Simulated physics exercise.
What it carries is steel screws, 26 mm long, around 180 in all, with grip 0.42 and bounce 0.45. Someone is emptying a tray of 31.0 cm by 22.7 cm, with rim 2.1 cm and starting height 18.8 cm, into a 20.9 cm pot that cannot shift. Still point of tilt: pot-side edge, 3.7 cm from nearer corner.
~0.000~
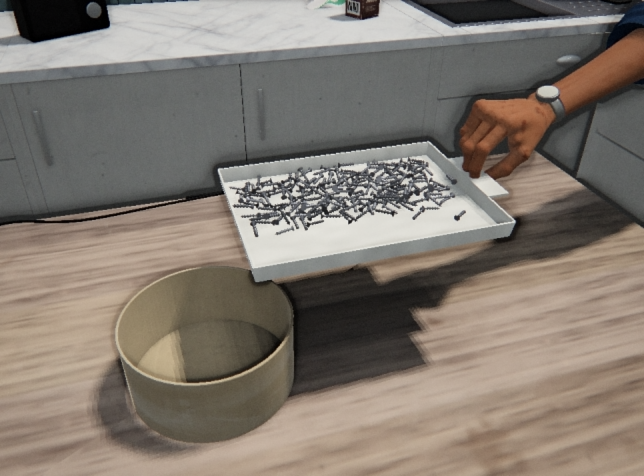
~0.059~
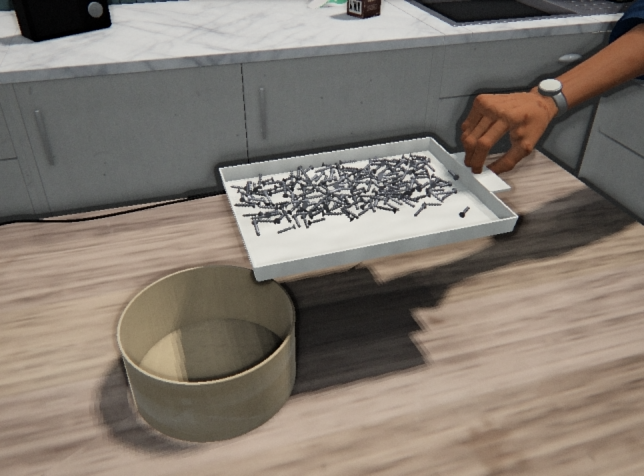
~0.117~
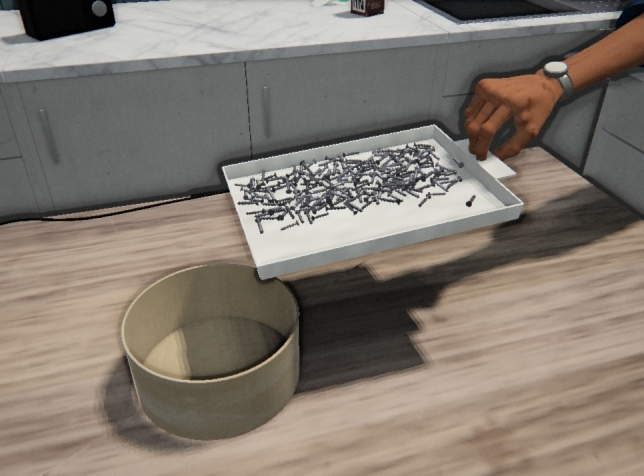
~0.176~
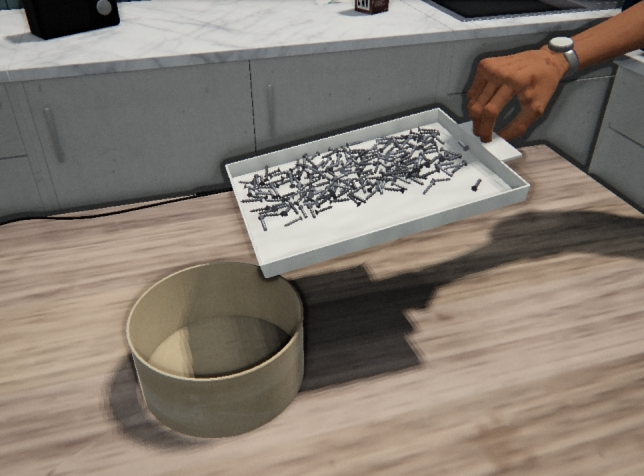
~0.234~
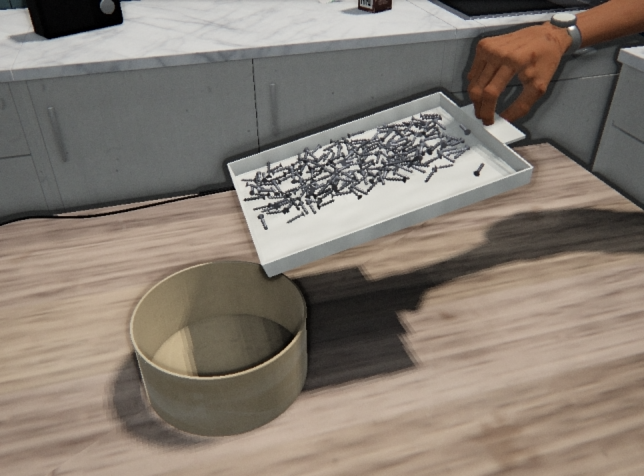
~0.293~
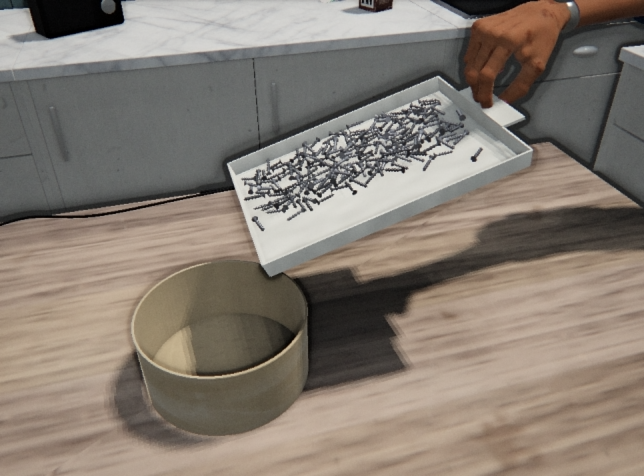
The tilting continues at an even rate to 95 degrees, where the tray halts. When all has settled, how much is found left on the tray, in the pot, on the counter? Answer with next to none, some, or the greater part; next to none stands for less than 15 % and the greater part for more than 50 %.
Left on the tray: Next to none; pot: The greater part; counter: Some.
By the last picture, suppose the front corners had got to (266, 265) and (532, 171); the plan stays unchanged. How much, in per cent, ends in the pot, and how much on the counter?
Split: Pot = 95, counter = 5.
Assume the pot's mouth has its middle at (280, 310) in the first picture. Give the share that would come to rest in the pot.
With the pot there, close to 30 per cent.
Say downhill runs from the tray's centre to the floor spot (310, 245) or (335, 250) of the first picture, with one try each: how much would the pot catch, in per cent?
Roughly 80 per cent on the first try and 45 per cent on the second.
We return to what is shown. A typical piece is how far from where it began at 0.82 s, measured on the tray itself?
I'd say close to 13 centimetres.
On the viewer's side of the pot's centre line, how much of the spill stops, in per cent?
Estimate: Close to 0 per cent of the pieces.
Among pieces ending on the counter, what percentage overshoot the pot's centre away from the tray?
I'd put it at close to 70 per cent.
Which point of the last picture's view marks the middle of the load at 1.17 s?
At that moment the load's centre is around (227, 210).
Then, at 0.82 s, tilt 54 degrees; the tray holds 100 %, the pot 0 %.
Then, at 1.17 s, tilt 79 degrees; the tray holds 55 %, the pot 25 %.
After 1.61 s, tilt 95 degrees; the tray holds 10 %, the pot 50 %.
By 2.6 s all is still; tray 0 %, pot 65 %, counter 35 %.
